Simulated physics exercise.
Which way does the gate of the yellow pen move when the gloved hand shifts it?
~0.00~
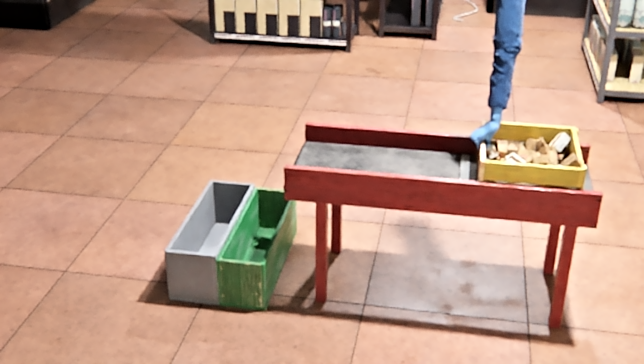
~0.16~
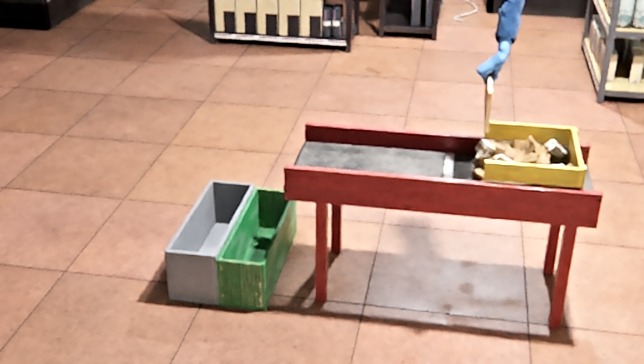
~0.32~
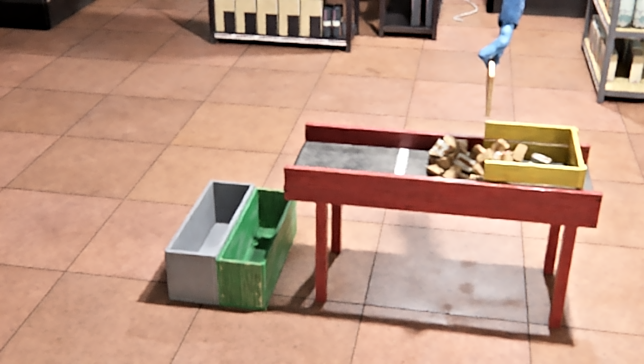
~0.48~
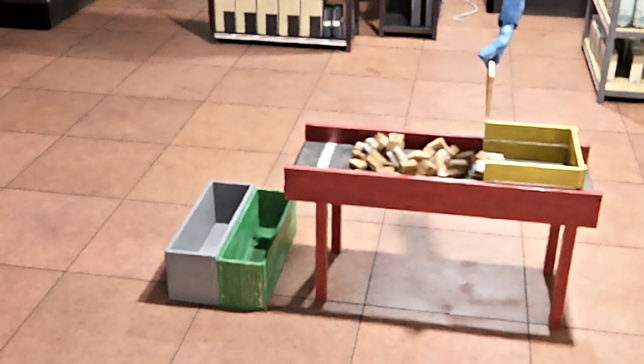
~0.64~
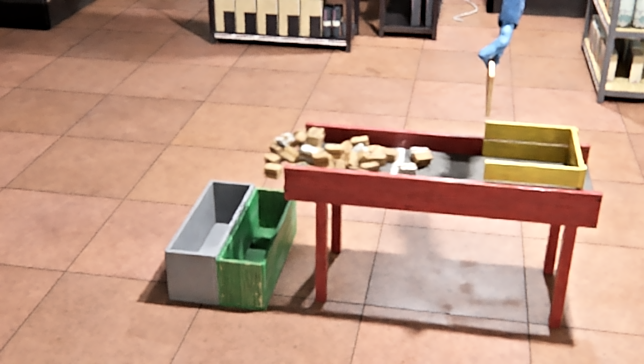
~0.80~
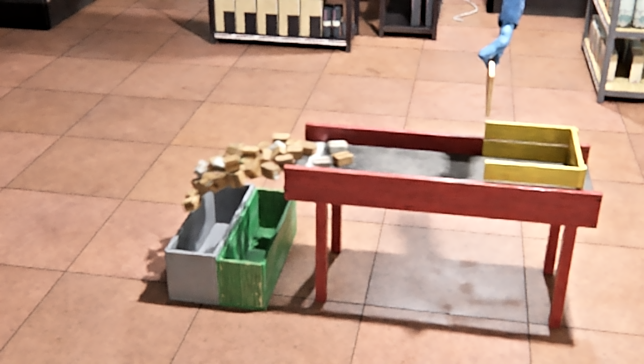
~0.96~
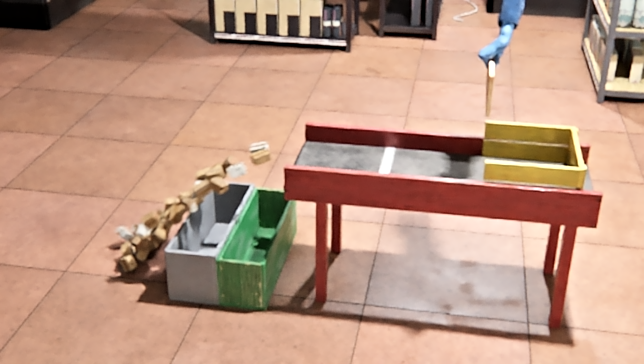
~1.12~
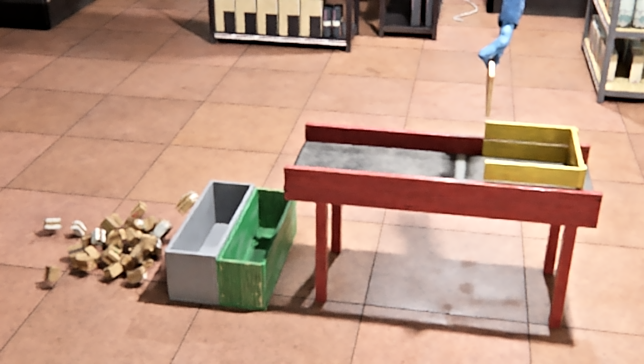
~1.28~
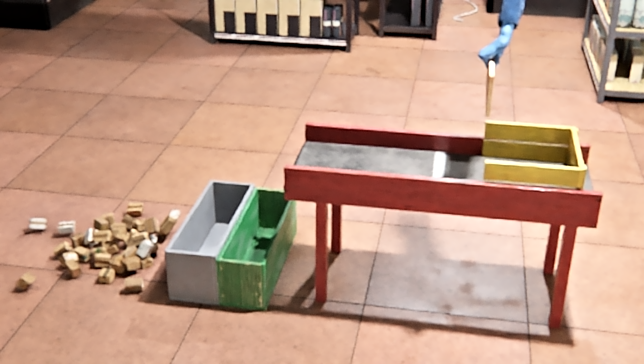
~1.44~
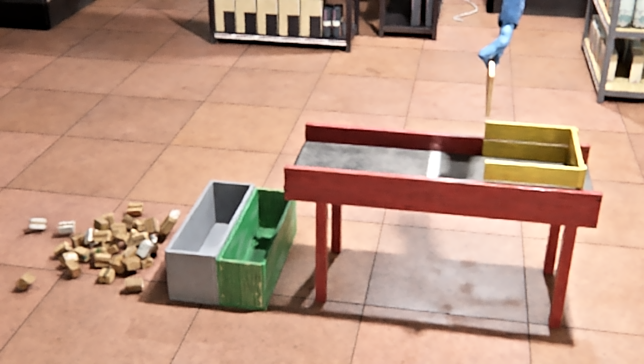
The gate moves up, and the hand then keeps it raised above the pen.
In a room with a tiled floor, a red-sided table with a moving belt stands to the right of a green tote and a grey tote. A blue-gloved hand at the top lifts the gate of a yellow pen filled with small tan and pale blocks. The loose pile slides out and rides left along the belt as a pale stripe passes. The blocks spill off the left end in a stream, flying over both totes. They tumble onto the tiles and come to rest scattered left of the grey tote, while the hand still holds the gate above the empty pen.
